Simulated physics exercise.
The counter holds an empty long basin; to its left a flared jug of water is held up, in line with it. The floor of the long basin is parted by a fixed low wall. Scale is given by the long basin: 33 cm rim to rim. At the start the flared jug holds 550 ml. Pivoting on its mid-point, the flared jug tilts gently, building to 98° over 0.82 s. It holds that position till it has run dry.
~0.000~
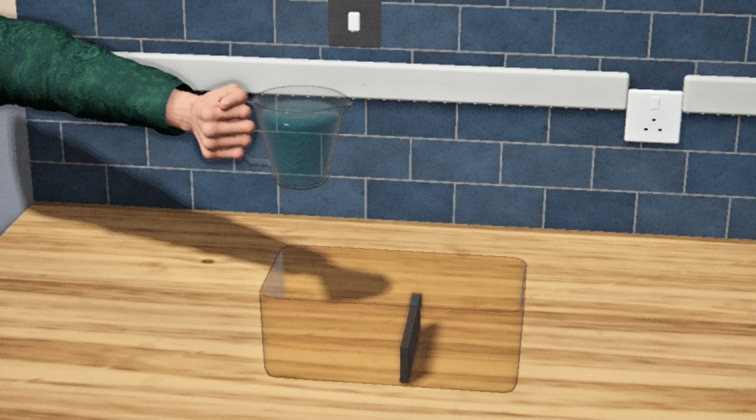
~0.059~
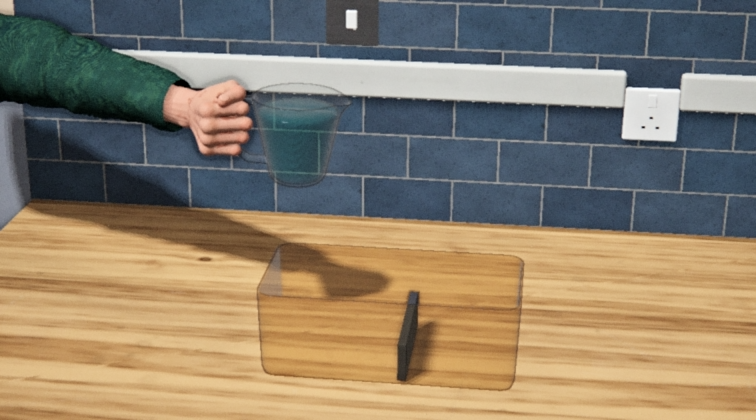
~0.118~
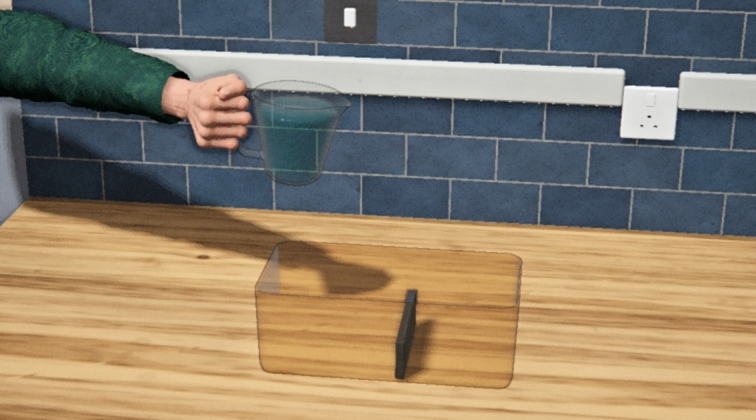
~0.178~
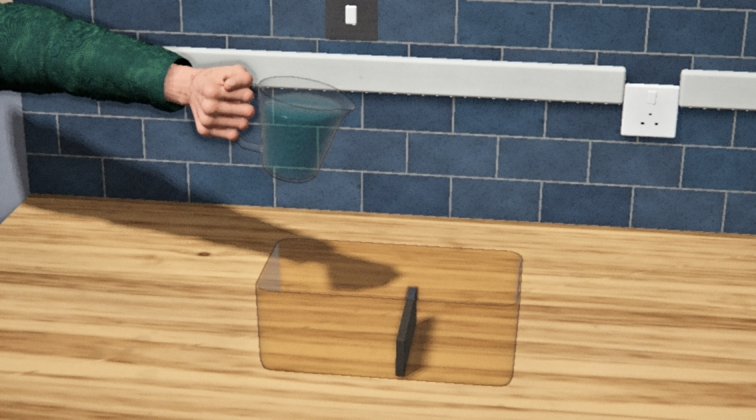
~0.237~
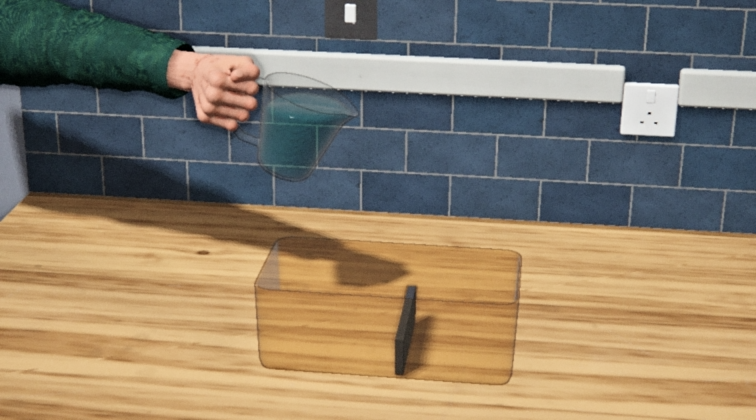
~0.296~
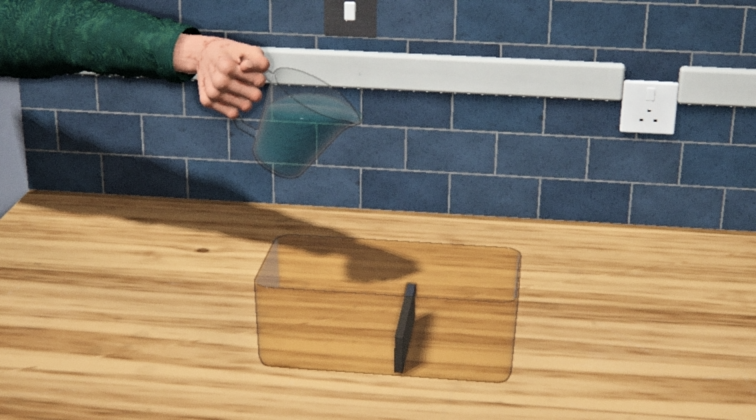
The footage shows a hand in a green sleeve holding a flared jug of teal liquid above a clear long basin with a dark upright divider on a wooden counter, then gradually tilting the jug to the right.
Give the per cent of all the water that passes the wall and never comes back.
I would say 50 percent.
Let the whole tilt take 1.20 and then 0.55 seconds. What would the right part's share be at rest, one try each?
Result: 60 per cent, then 40 per cent.
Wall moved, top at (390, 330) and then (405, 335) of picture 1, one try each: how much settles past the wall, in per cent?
In order, 90 and 75 per cent.
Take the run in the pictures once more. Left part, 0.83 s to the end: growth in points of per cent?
24 %.
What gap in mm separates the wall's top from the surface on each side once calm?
On the left it's about 44 mm; on the right, about 42 mm.
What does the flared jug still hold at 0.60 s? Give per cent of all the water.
Around 52 percent.
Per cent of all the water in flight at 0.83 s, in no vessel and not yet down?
20 per cent, roughly.
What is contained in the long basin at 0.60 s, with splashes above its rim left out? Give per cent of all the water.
Fraction in basin: Approx. 16%.
By 0.60 s the tilt is 82° and 53 per cent is still to pour, 2 is left of the wall and 13 right of it.
By 0.83 s the tilt is 98° and 10 per cent is still to pour, 25 is left of the wall and 45 right of it.
By 1.06 s the tilt is 98° and 1 per cent is still to pour, 46 is left of the wall and 50 right of it.
By 1.32 s the tilt is 98° and 0 per cent is still to pour, 49 is left of the wall and 50 right of it.
At rest 49 per cent lies left of the wall, 50 right of it and 1 outside.
